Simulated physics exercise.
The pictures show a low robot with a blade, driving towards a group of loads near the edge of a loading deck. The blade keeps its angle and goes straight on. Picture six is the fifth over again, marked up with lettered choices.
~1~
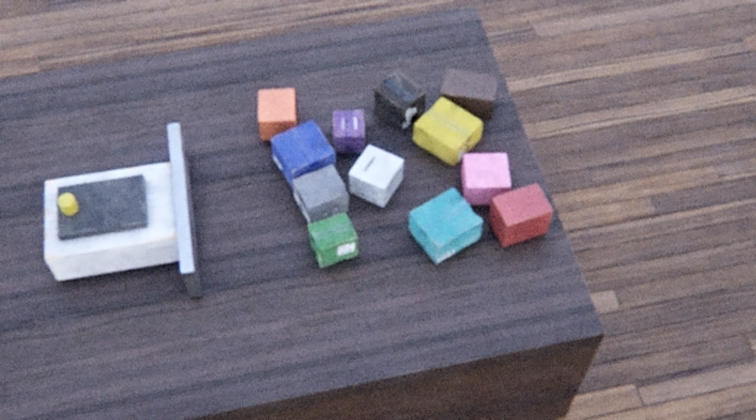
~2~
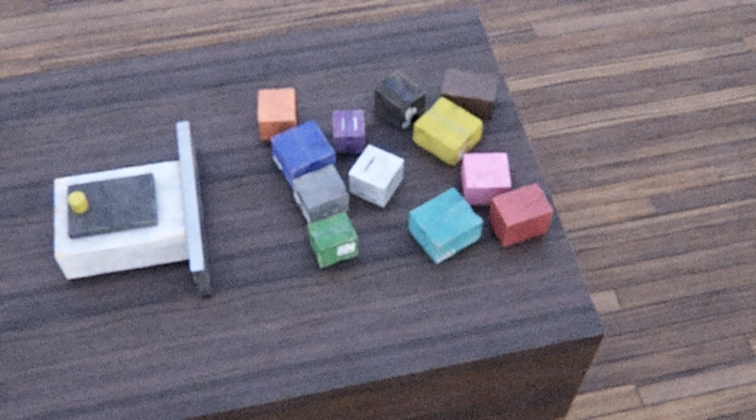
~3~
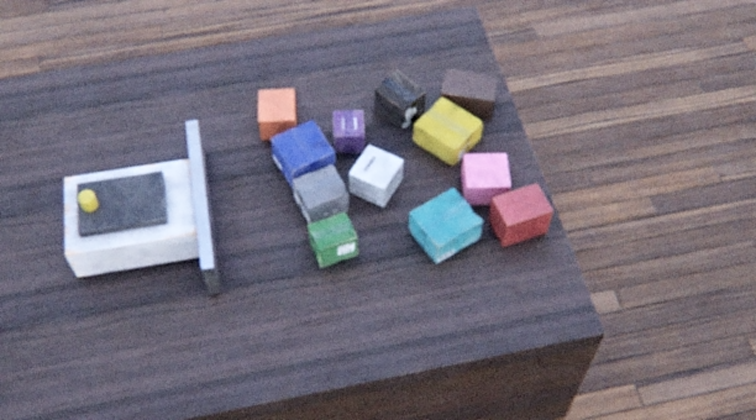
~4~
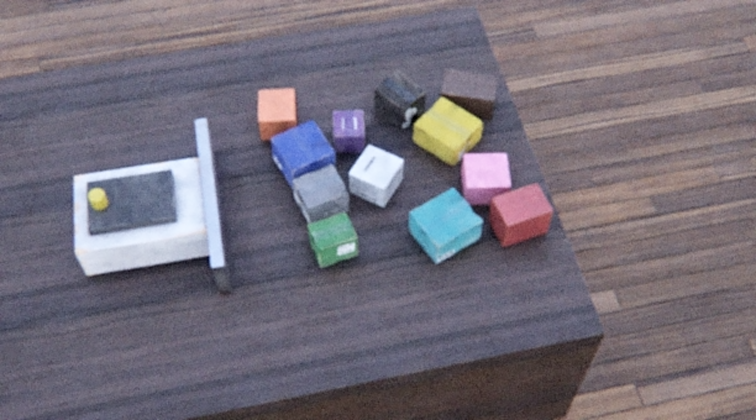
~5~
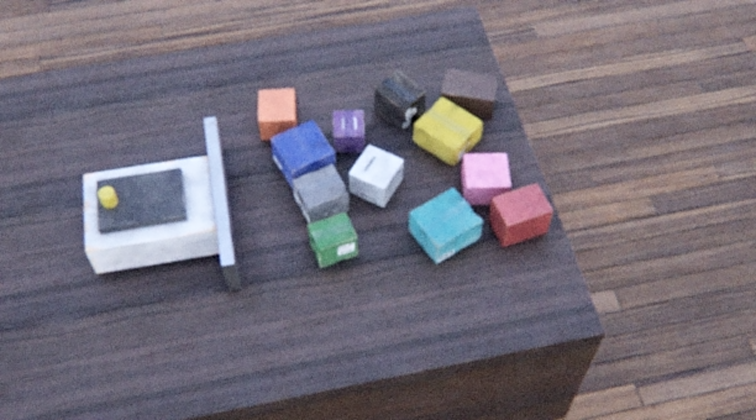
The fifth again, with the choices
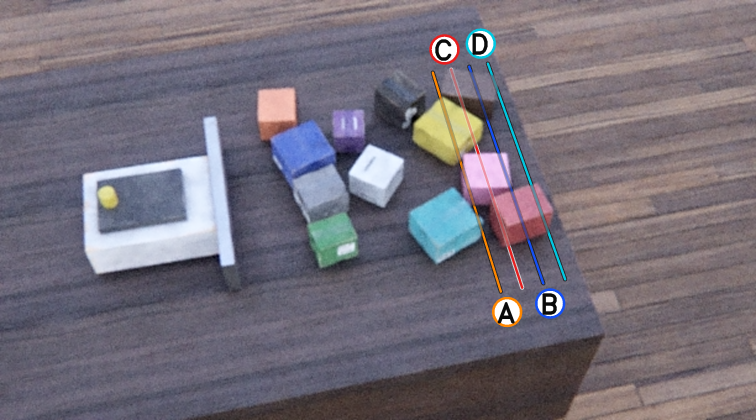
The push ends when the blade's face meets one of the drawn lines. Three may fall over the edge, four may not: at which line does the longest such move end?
Line A.
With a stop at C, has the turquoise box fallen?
Yes.
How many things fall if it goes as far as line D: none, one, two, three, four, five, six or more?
In all, six or more.
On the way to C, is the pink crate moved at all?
By then, yes.
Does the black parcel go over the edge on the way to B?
No.
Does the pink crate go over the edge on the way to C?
Yes.
On the copy, A at (464, 173); B at (503, 166); C at (484, 170); D at (523, 162).
On A. First, robot (239, 182); orange crate (279, 111); green parcel (345, 239).
Then, robot (329, 166); red crate (534, 215); pink crate (505, 180).
Finally, robot (397, 155); red crate over the edge; pink crate over the edge; two fallen.
By contrast, B drops six; C drops six; D drops ten.
